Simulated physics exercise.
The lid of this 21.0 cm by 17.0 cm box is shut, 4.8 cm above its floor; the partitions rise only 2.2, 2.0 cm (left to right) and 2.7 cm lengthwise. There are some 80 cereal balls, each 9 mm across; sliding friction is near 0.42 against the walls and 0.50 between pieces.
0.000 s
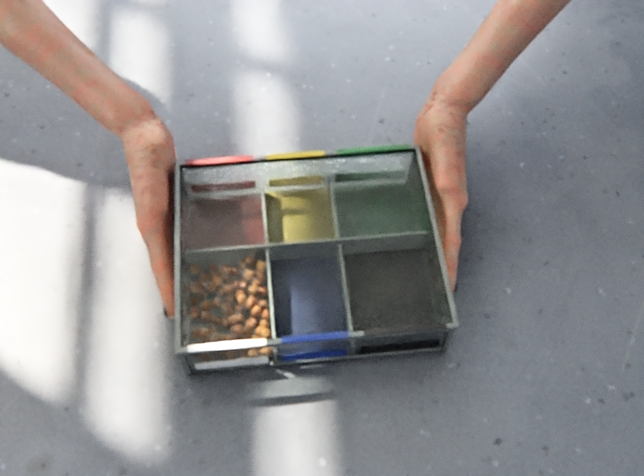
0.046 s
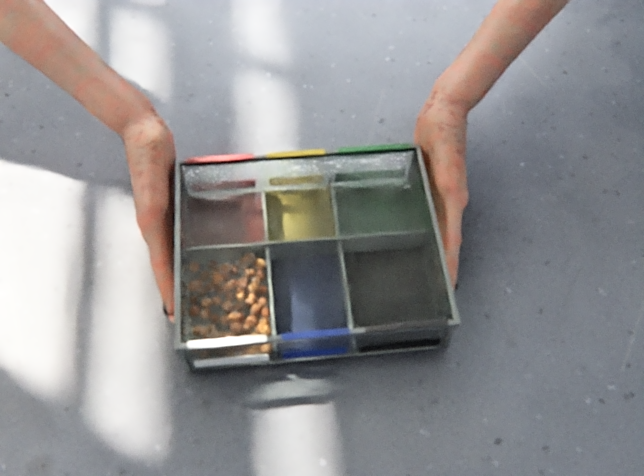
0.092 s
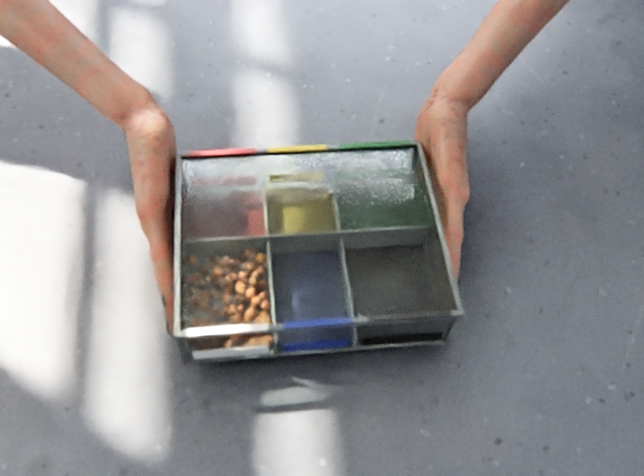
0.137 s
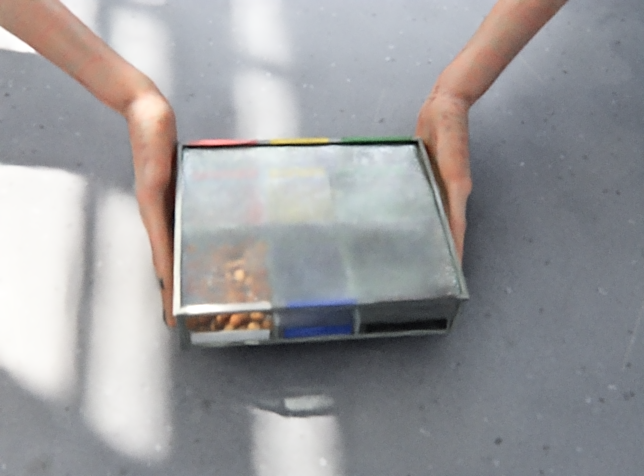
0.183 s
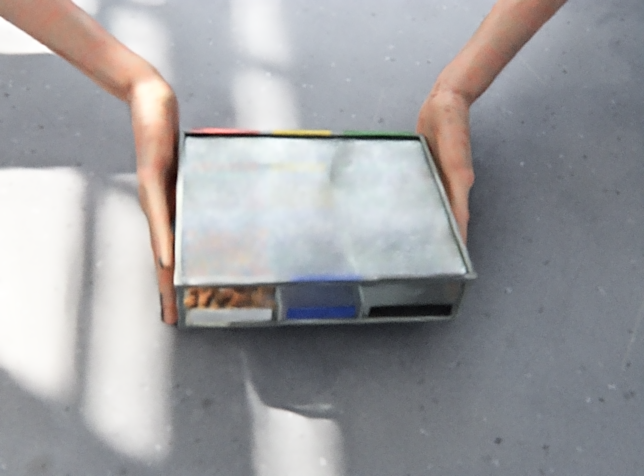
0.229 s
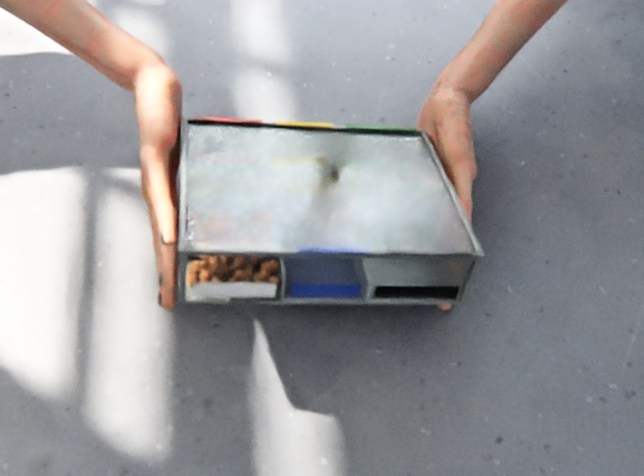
Two hands holding a clear-lidded, divided box of small brown balls, tilting it so its front side comes into view.
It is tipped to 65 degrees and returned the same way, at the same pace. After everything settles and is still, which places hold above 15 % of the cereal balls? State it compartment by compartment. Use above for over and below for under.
Verdicts: Red below, blue below, green below, yellow below, white above, black below.
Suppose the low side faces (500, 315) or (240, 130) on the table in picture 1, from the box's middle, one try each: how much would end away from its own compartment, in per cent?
First try: About 10 percent; second try: About 5 percent.
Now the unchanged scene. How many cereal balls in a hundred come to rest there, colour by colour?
Red: 5 %, blue: 5 %, green: 0 %, yellow: 5 %, white: 90 %, black: 0 %.
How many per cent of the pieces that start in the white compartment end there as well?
Something like 90 per cent.
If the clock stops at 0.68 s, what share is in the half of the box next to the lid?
Roughly 10 percent of the pieces.
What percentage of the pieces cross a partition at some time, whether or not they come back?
I'd say near 10 percent of them.
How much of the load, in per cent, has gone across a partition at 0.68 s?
About 5 %.
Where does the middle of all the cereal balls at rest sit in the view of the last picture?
Near (247, 282).
After 0.68 s, tilt 62 degrees; yellow 5 %, white 95 %.
After 0.97 s, tilt 26 degrees; yellow 5 %, white 90 %.
After 1.37 s, tilt 0 degrees; yellow 5 %, white 90 %.
At rest (1.7 s), red 5 %, blue 5 %, green 0 %, yellow 5 %, white 90 %, black 0 %.
